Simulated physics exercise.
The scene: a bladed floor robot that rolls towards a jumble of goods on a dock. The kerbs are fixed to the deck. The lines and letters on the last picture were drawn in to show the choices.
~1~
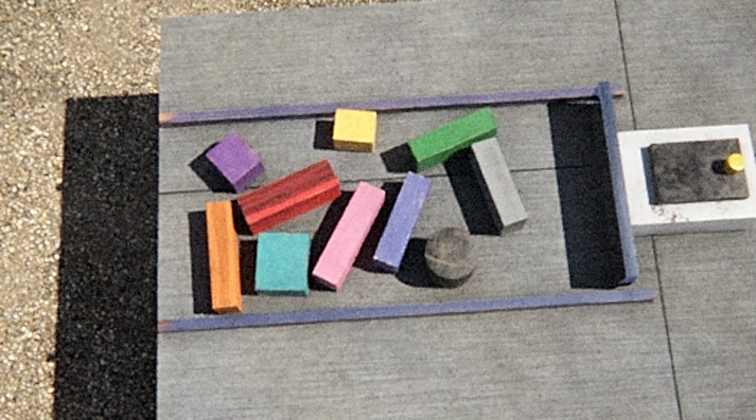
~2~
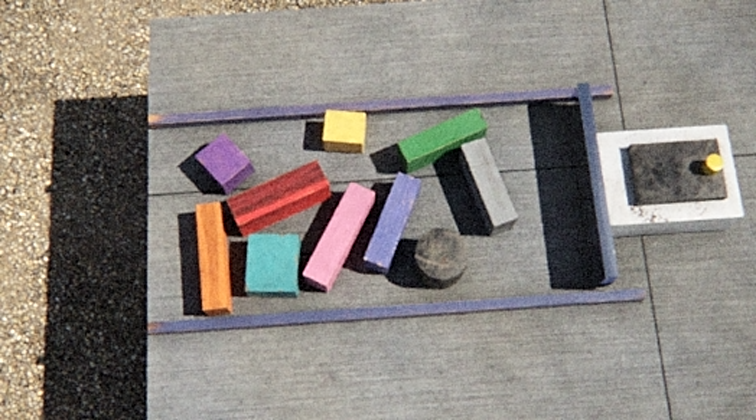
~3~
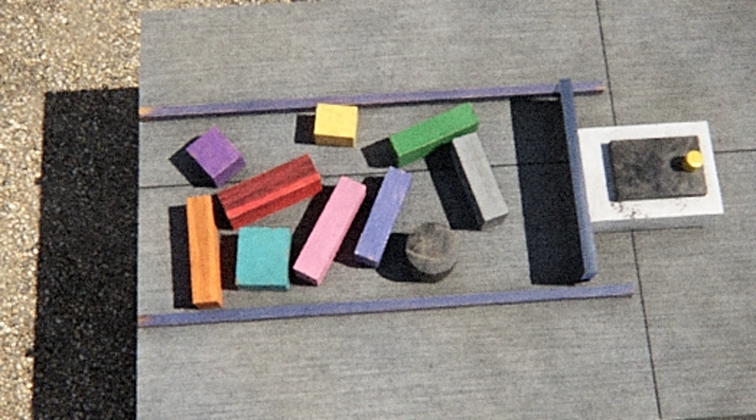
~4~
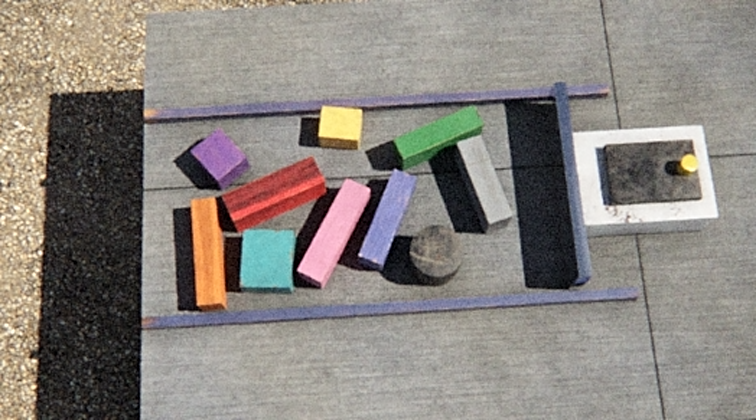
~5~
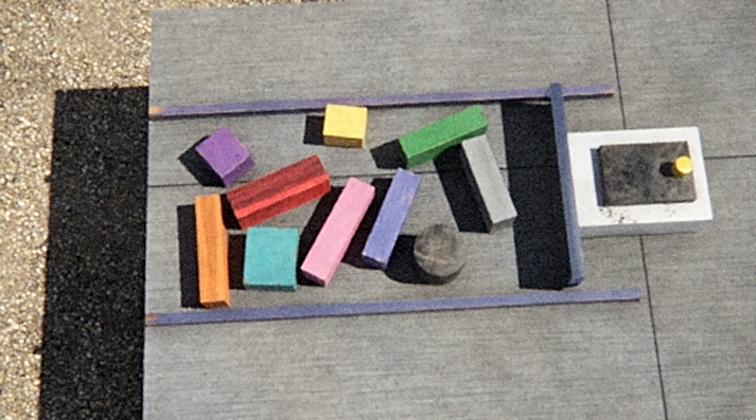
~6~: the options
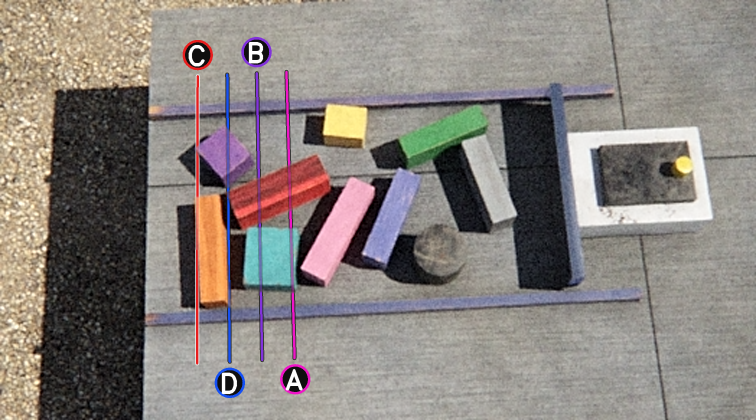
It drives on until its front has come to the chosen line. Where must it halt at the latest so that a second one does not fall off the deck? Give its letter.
Stop at A.
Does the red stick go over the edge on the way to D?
Yes.
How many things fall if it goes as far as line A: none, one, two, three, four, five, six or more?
One.
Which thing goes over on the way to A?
The orange stick.
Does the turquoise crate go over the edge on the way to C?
By then, yes.
On the copy, A at (290, 208); B at (259, 210); C at (197, 213); D at (228, 211).
On A. First, robot (542, 178); green bar (409, 142); grey stick (445, 187).
Then, robot (444, 183); orange stick (188, 255); turquoise crate (236, 258).
Finally, robot (366, 187); orange stick over the edge; turquoise crate (159, 265); one fallen.
By contrast, B drops three; C drops seven; D drops five.
